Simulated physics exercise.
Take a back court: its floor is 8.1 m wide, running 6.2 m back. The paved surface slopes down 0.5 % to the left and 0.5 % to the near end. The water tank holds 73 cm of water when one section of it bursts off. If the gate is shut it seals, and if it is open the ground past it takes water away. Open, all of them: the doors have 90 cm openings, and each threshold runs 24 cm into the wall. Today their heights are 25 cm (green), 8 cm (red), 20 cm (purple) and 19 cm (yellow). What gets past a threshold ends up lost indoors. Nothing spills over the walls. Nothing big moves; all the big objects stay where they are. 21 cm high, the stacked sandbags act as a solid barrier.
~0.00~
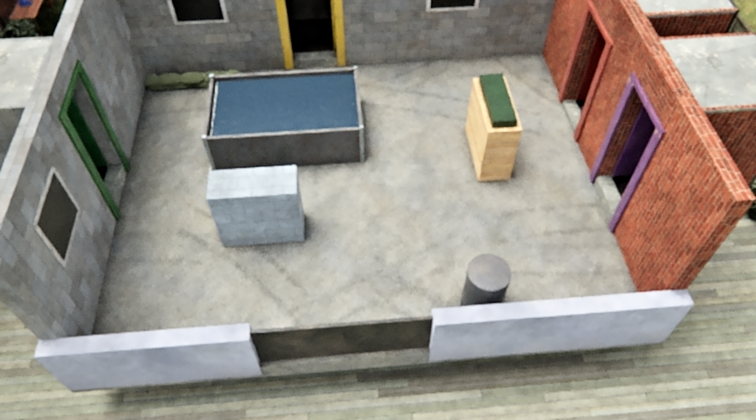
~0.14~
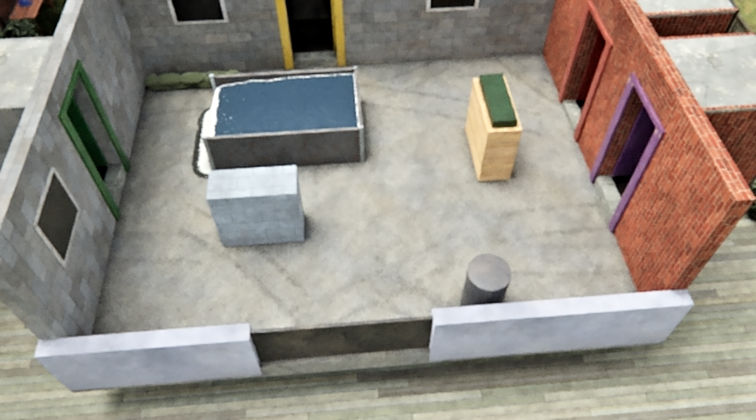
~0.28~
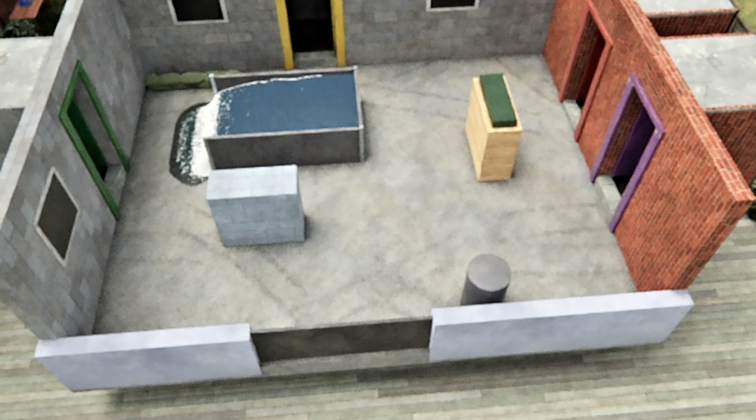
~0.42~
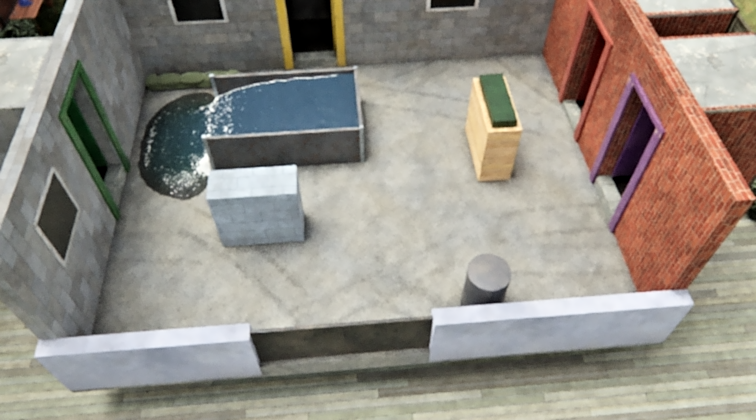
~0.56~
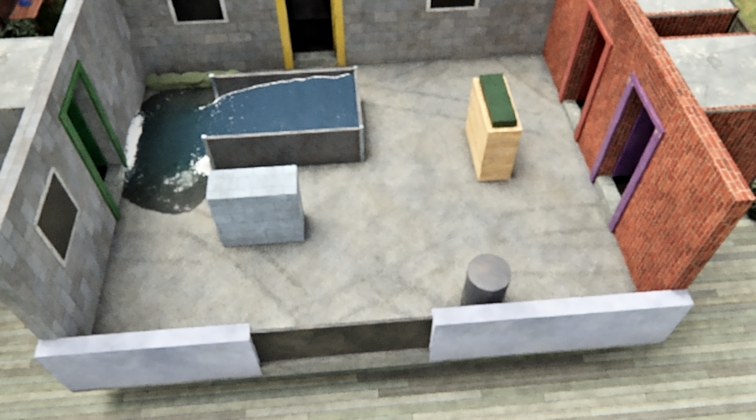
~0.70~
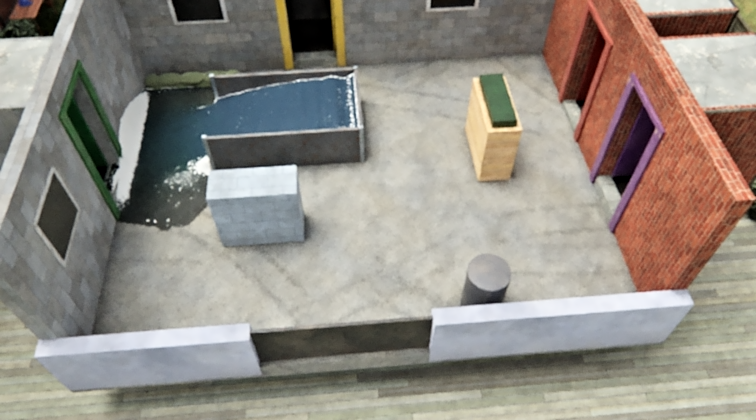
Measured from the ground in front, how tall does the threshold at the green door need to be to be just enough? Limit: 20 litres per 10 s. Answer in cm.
It needs to be about 31 cm tall.
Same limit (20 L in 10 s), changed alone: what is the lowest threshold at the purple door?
About 8.5 cm at purple.
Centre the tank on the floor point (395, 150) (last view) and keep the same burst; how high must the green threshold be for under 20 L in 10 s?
In that case about 31 cm.
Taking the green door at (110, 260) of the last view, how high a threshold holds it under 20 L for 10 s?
It needs roughly 8.5 cm.
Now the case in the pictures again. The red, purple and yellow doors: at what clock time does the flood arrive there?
For red it's 5.0 s, for purple 6.0 s, and for yellow 2.2 s.
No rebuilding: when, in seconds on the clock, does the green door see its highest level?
That happens close to 1.6 s on the clock.
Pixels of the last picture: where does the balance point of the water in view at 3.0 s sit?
It lies near (208, 162) in the last picture.
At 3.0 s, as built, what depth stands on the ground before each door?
In cm: Green 26, red 0, purple 0, yellow 4.
After 1.4 s water covers 15 % of the floor, deepest (49 cm) near (134, 143); 35 cm at the green door, 10 litres in over its 25 cm threshold.
After 3.0 s water covers 35 % of the floor, deepest (40 cm) near (148, 79); 26 cm at the green door, 55 litres in over its 25 cm threshold.
After 10.0 s water covers 95 % of the floor, deepest (18 cm) near (510, 308); 6 cm at the green door, 58 litres in over its 25 cm threshold.
At the green door as built, the water arrived by 0.6 s and peaked near 35 cm at 1.6 s.
With a threshold of 26.5 cm, 47 litres would have come in within the 10 s; with 36 cm, 5 litres. So under 20 litres takes about 31 cm.
